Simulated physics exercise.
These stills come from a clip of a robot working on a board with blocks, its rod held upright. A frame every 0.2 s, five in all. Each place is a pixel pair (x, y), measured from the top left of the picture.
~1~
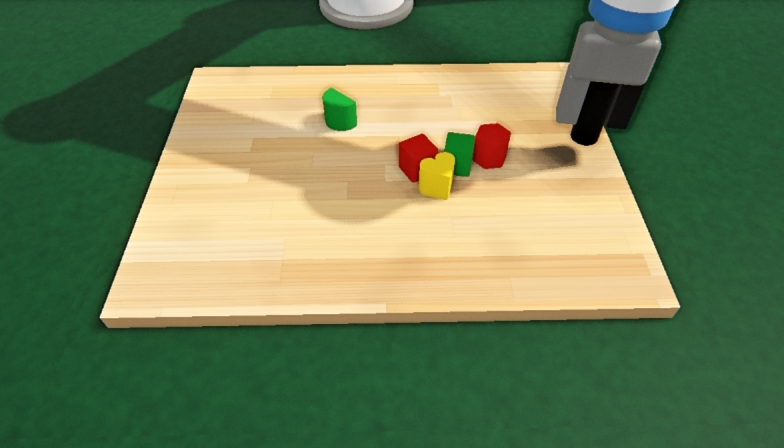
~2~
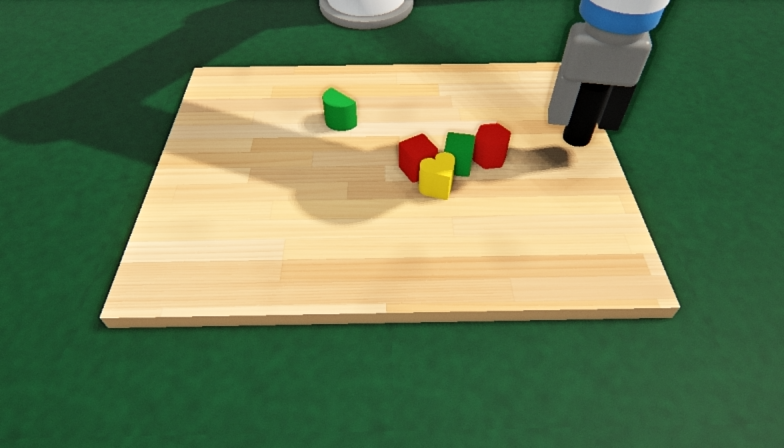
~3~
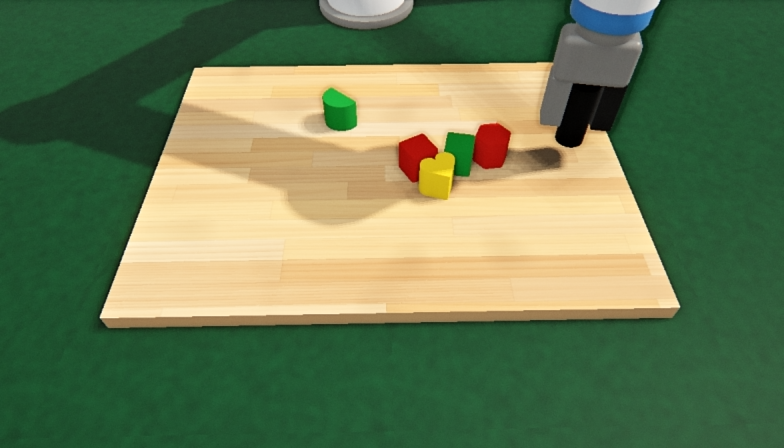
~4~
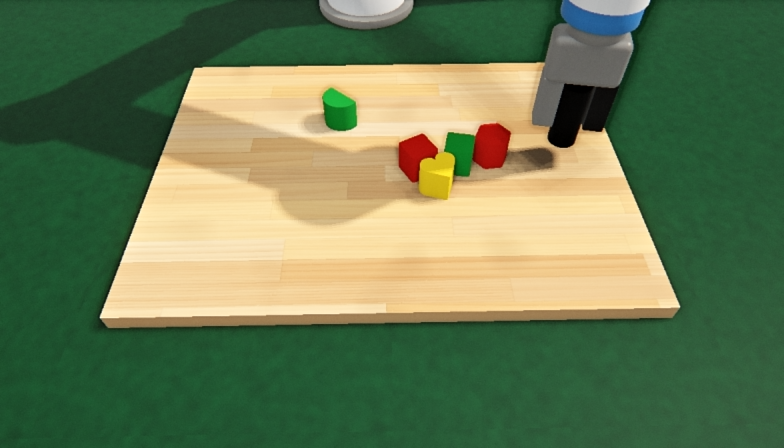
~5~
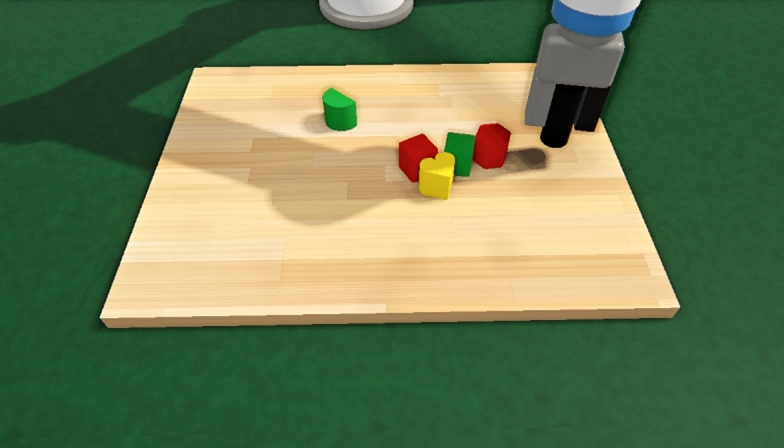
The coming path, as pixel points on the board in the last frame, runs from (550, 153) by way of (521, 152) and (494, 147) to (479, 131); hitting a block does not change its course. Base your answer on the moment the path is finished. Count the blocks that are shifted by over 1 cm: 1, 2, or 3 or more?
The count is two.
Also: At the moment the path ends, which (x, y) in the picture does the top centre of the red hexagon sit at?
Roughly at (467, 127).
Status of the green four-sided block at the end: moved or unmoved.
If the rod follows that path, the green four-sided block ends up shifted.
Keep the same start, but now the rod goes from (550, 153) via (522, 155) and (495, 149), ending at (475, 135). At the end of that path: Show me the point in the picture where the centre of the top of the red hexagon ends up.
The top centre is at (451, 119).
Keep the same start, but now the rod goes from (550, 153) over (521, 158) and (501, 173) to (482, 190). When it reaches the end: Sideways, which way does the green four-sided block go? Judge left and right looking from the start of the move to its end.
Its sideways move is to the right.
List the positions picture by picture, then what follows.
Tip of the rod at (584, 137), middles of tops, red four-sided block at (418, 145), green four-sided block at (460, 142), red hexagon at (494, 134), in the first picture.
Rod at (576, 138), nothing pushed, in the second picture.
Rod at (569, 139), nothing pushed, in the third picture.
Rod at (561, 139), nothing pushed, in the fourth picture.
Rod at (554, 140), red four-sided block at (418, 145), green four-sided block at (460, 142), red hexagon at (494, 134), in the fifth picture.
What follows on the original path. Halfway along, rod at (510, 137); green four-sided block at (453, 142), turned 15° anticlockwise; red hexagon at (483, 132).
At the end, rod at (481, 118); red four-sided block at (416, 147); green four-sided block at (445, 140), turned 45° anticlockwise; red hexagon at (467, 127).
